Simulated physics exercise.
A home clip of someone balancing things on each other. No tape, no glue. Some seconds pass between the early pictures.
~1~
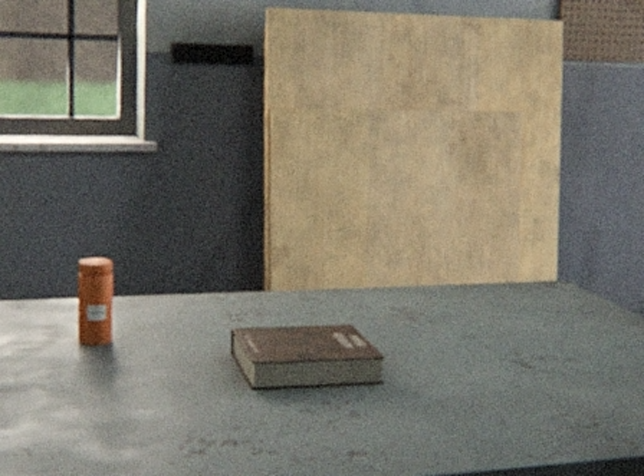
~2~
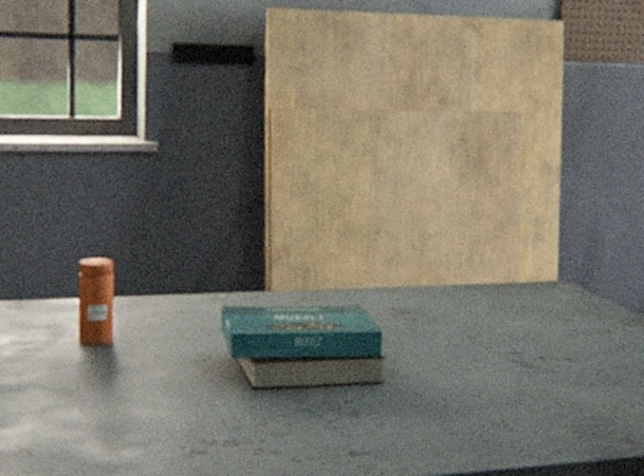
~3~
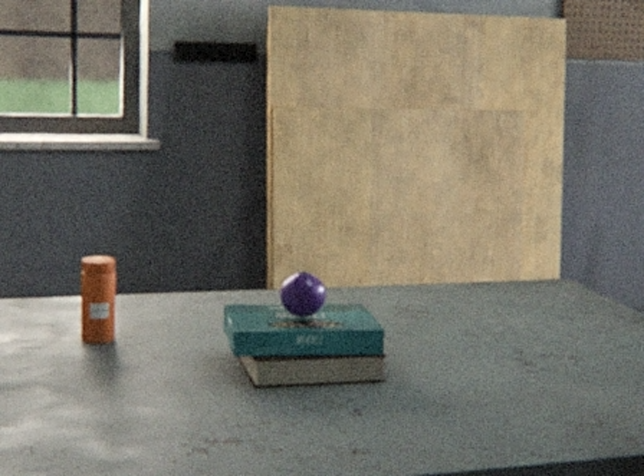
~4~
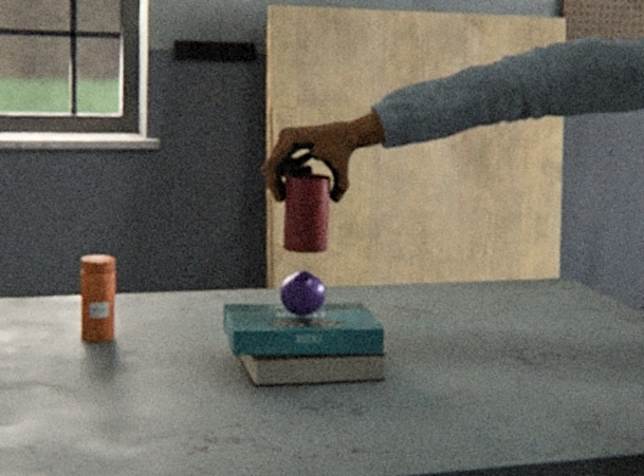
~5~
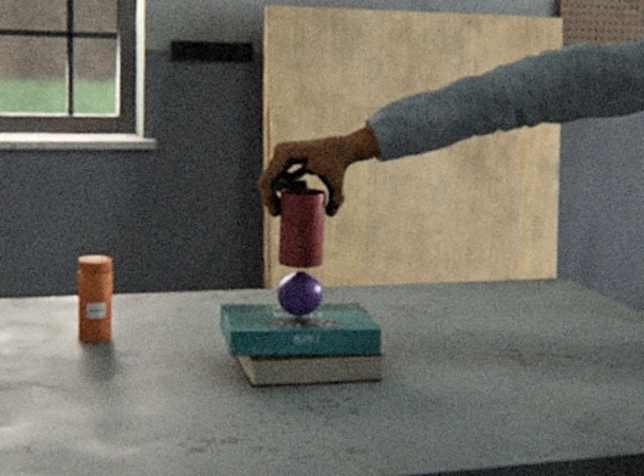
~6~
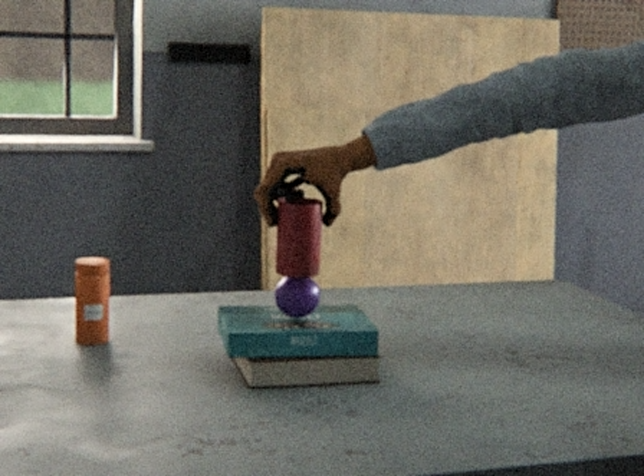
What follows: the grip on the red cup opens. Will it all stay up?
Outcome: The pile loses its balance.
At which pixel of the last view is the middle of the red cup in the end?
Near (104, 352).
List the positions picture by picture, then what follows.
In the first frame, the last thing is not in view yet.
In the second frame, the last thing is not in view yet; orange shaker (96, 302).
In the third frame, the last thing is not in view yet; purple onion (303, 294).
In the fourth frame, still above its spot; red cup (307, 213); orange shaker (98, 299).
In the fifth frame, still above its spot; red cup (302, 227); purple onion (300, 294).
In the sixth frame, set down, still held; red cup (299, 237); orange shaker (92, 301).
Then, 0.80 s after the last picture, red cup now fallen.
Then, 1.00 s after the last picture, things are still on the move.
At rest, fallen, red cup; the other 4 in place. Seen from the same camera at the end, red cup near (104, 352). The pile comes apart.
